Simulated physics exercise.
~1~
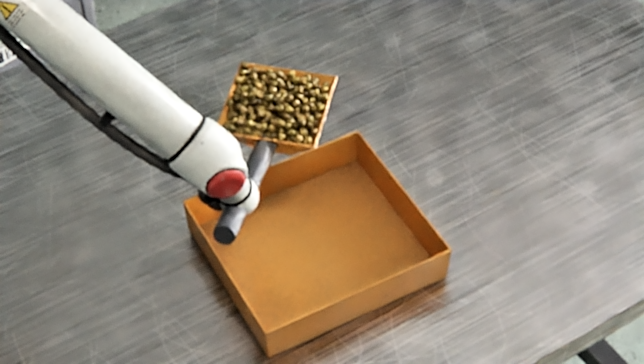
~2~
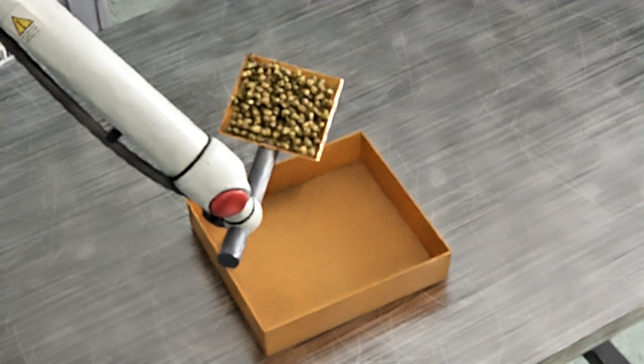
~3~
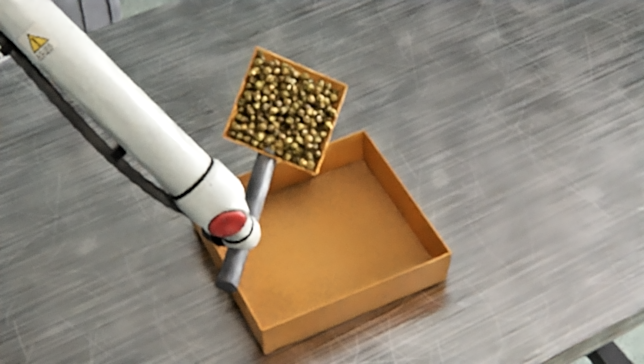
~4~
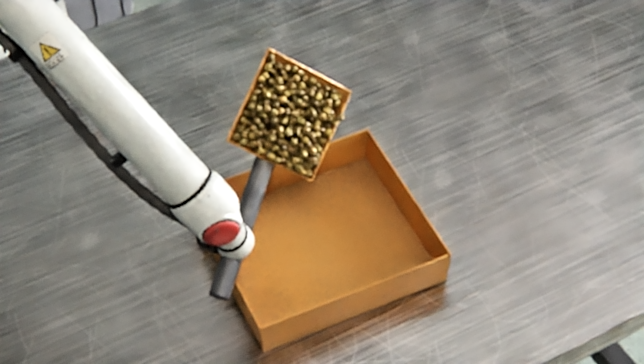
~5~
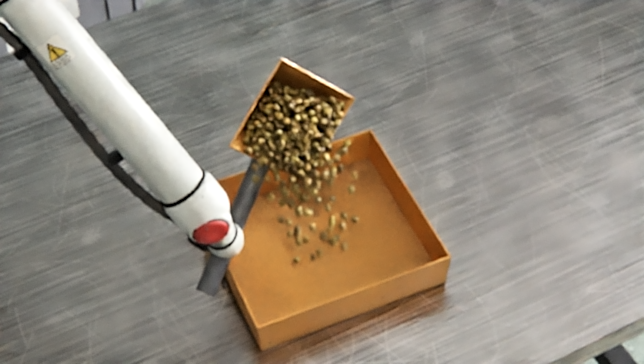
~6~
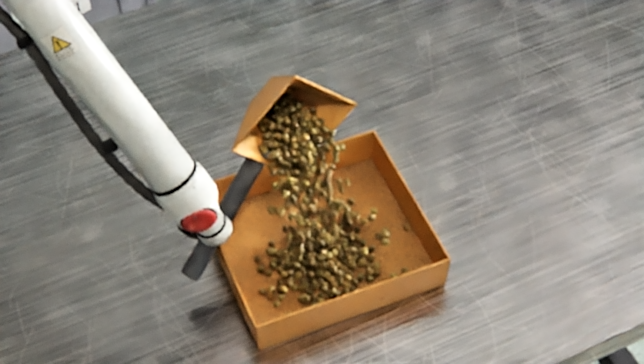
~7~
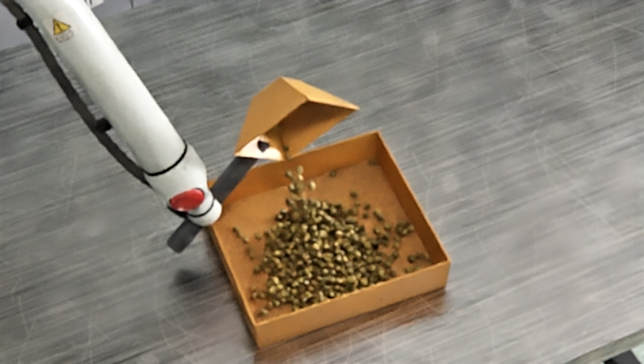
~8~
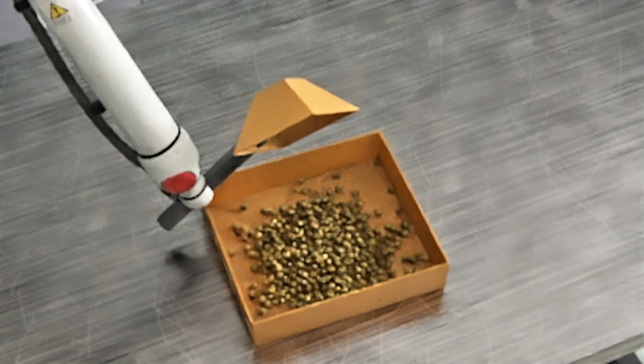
The video shows a white robot arm lifting a square orange scoop full of small brownish-gold pieces beside an open orange tray on a grey surface. It tips the scoop steadily until the pieces pour out, leaving them spread in a loose heap in the tray beneath the overturned scoop.
